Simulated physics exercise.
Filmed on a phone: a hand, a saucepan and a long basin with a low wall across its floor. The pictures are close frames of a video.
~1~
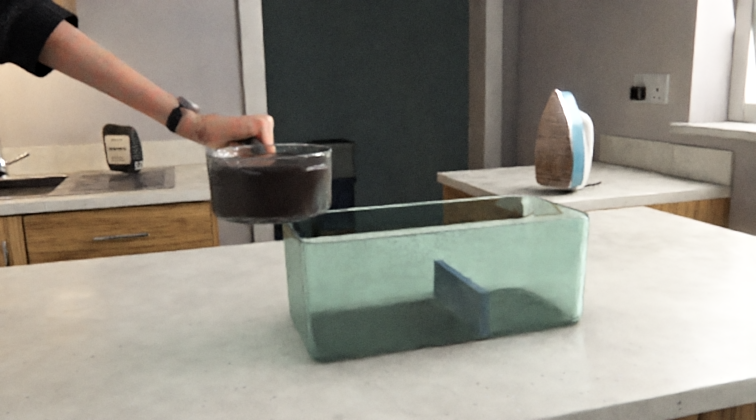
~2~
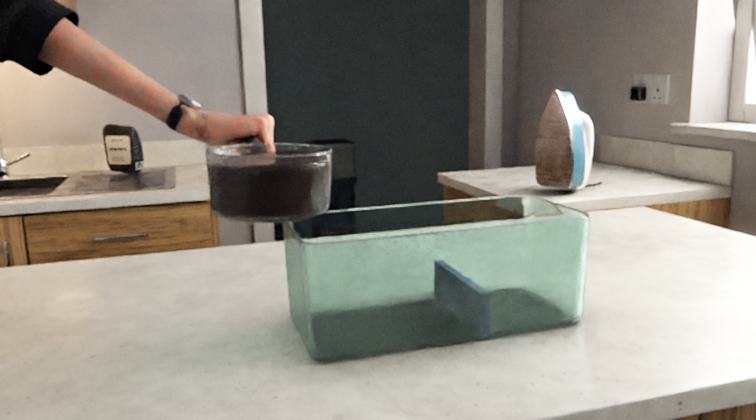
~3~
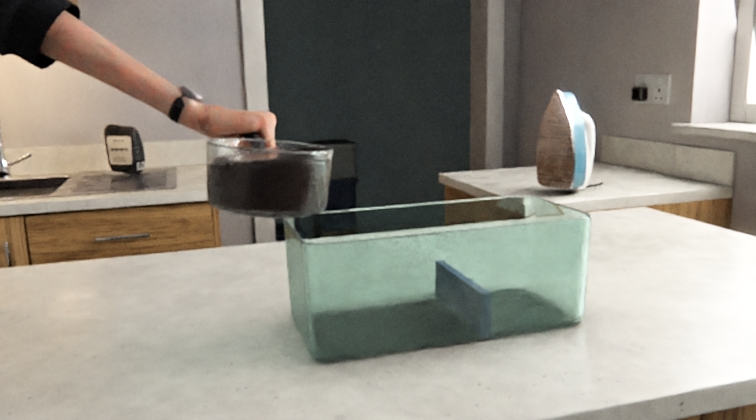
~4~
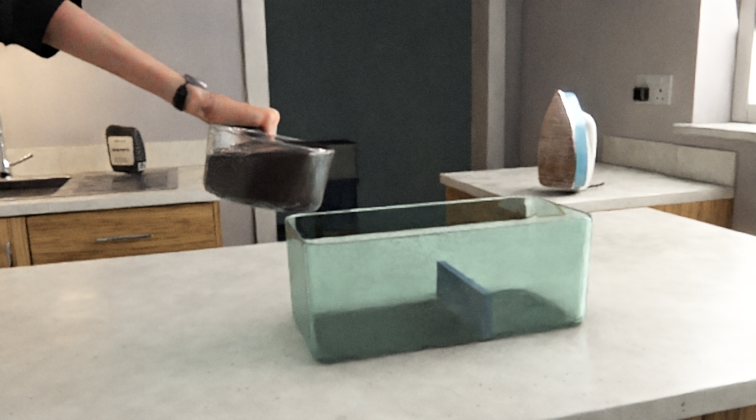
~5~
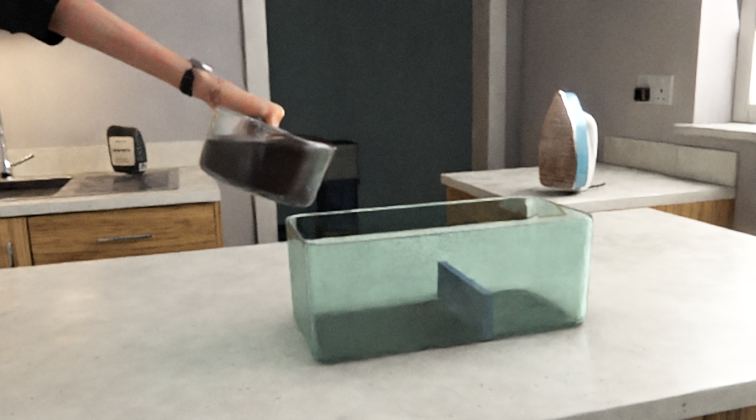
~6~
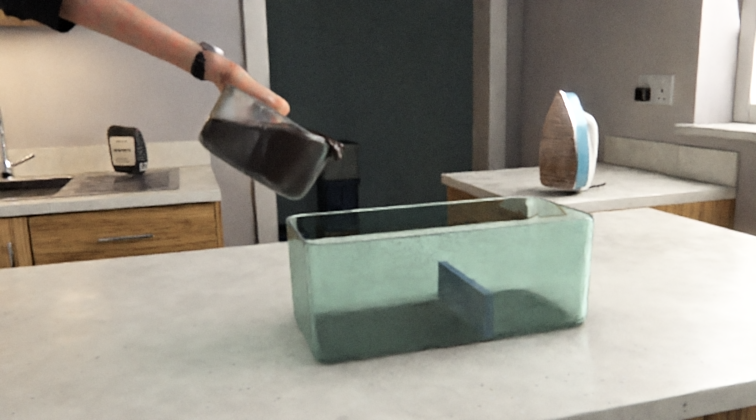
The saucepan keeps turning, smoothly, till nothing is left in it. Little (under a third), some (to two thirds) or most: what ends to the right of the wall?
It comes to less than a third.
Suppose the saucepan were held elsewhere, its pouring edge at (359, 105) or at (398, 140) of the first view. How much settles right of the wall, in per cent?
Near 50 % and 65 %.
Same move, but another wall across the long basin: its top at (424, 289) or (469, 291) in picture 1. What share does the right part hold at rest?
About 55 and 20 per cent.
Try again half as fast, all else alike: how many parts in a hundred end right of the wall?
Some 5 per cent.
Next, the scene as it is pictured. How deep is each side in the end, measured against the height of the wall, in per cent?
The left part 40 per cent, the right part 0.
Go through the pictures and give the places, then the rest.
In the first frame, it leans 0°; its right rim is at (329, 150); the coffee meets the walls at (210, 164) and (326, 157); the long basin's rim runs from (291, 231) to (559, 206); the wall's top is at (459, 276).
In the second frame, it leans 2°; its right rim is at (329, 150); the coffee meets the walls at (210, 164) and (326, 156).
In the third frame, it leans 6°; its right rim is at (330, 151); the coffee meets the walls at (209, 160) and (327, 151).
In the fourth frame, it leans 14°; its right rim is at (331, 151); the coffee meets the walls at (209, 152) and (329, 146); 1 per cent is over the edge.
In the fifth frame, it leans 23°; its right rim is at (331, 152); the coffee meets the walls at (207, 139) and (328, 144); 3 per cent is over the edge.
In the sixth frame, it leans 35°; its right rim is at (331, 152); the coffee meets the walls at (209, 118) and (325, 141); 5 per cent is over the edge.
A moment on, the tilt is 98° and 35 per cent is still to pour, 15 is left of the wall and 0 right of it.
Next, the tilt is 103° and 3 per cent is still to pour, 86 is left of the wall and 1 right of it.
Then the tilt is 103° and 0 per cent is still to pour, 91 is left of the wall and 2 right of it.
Later the tilt is 103° and 0 per cent is still to pour, 93 is left of the wall and 3 right of it.
In the end 93 per cent lies left of the wall, 4 right of it and 3 outside.
